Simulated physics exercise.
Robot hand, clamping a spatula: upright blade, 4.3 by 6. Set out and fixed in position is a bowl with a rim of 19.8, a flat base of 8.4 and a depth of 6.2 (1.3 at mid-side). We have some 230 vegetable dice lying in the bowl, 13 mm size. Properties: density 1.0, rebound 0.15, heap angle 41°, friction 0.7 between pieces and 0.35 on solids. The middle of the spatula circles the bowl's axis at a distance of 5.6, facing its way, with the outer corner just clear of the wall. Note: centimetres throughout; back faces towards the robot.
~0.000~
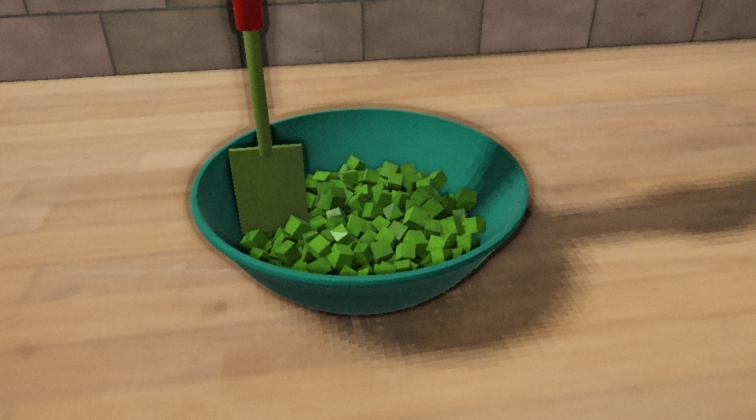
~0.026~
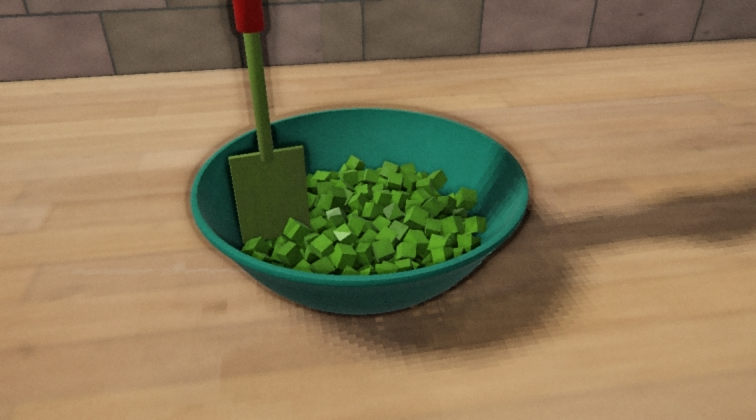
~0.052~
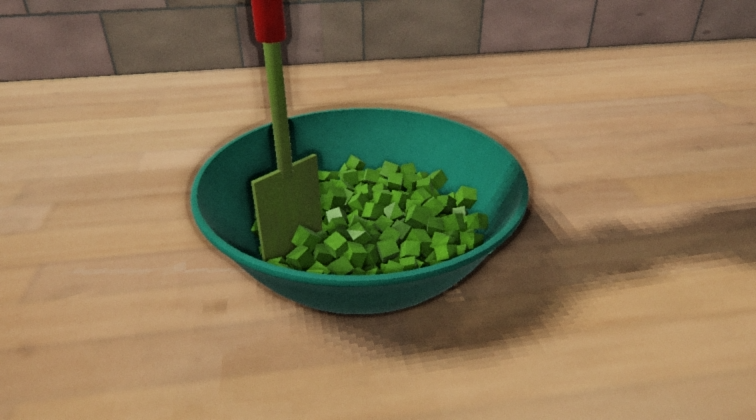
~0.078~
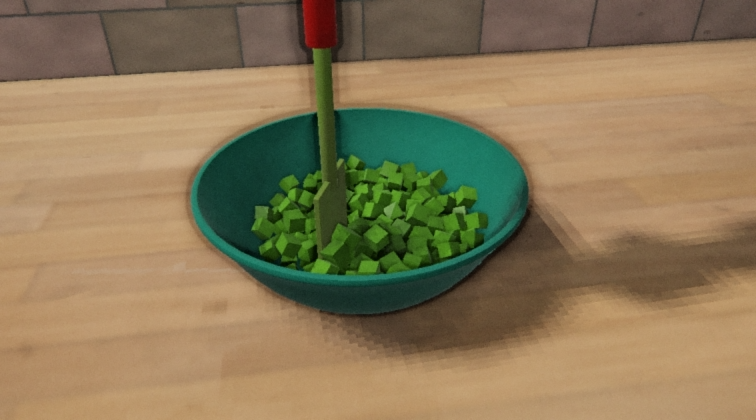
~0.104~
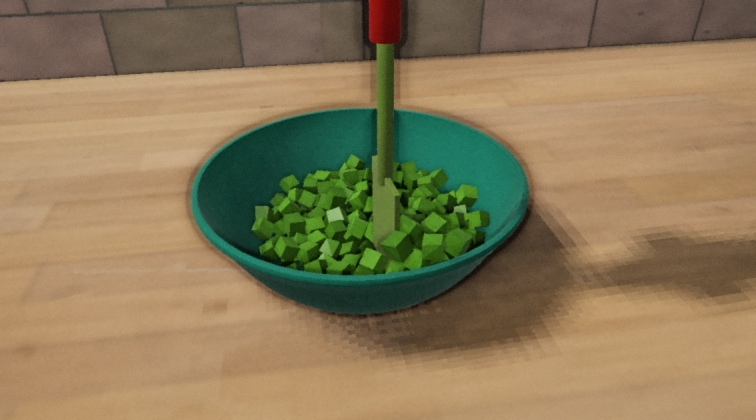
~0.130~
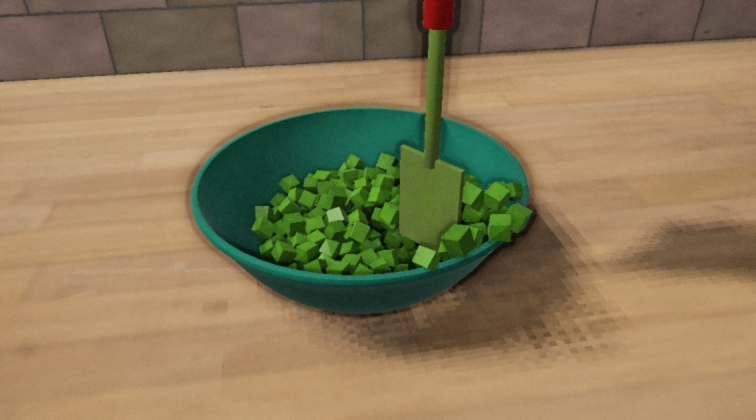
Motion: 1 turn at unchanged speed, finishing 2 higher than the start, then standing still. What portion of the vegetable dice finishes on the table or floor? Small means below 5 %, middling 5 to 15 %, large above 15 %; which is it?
Verdict: Large.
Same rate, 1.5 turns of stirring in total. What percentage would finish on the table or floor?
I'd expect around 35 per cent.
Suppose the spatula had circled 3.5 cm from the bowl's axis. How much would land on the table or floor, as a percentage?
Near 25 percent.
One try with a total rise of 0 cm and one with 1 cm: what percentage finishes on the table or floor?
First try about 55 per cent, second about 35 per cent.
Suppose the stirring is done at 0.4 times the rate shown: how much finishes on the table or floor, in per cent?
I'd say about 5 %.
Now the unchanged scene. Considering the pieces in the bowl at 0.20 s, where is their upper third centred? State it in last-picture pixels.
Centre estimate: Approx. (408, 161) px.
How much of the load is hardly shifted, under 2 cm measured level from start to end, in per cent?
Near 50 per cent of the pieces.
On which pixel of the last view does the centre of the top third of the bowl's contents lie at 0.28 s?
(306, 184).
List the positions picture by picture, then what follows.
In the first picture, the spatula neck at (262, 124), 0° round; upper third of the load around (366, 220), from x 255 to 475, top at y 165; 229 in the bowl.
In the second picture, the spatula neck at (263, 128), 10° round; upper third of the load around (365, 222), from x 255 to 475, top at y 165.
In the third picture, the spatula neck at (282, 143), 37° round; upper third of the load around (367, 223), from x 265 to 480, top at y 165.
In the fourth picture, the spatula neck at (328, 152), 67° round; upper third of the load around (380, 225), from x 265 to 475, top at y 165.
In the fifth picture, the spatula neck at (385, 148), 97° round; upper third of the load around (409, 221), from x 265 to 480, top at y 165.
In the sixth picture, the spatula neck at (433, 132), 127° round; upper third of the load around (438, 204), from x 265 to 515, top at y 165; 225 in the bowl, 4 in flight or on the tool.
After 0.20 s, 211° round, highest piece 14 above the table; 212 in the bowl, 17 in flight or on the tool.
After 0.28 s, 295° round, highest piece 16 above the table; 192 in the bowl, 6 on the table or floor, 31 in flight or on the tool.
After 0.51 s, 0° round, highest piece 6 above the table; 176 in the bowl, 53 on the table or floor.
After 1.21 s, 0° round, highest piece 5 above the table; 176 in the bowl, 53 on the table or floor.
In the end, 176 in the bowl, 53 on the table or floor. That is 23 % on the table or floor.
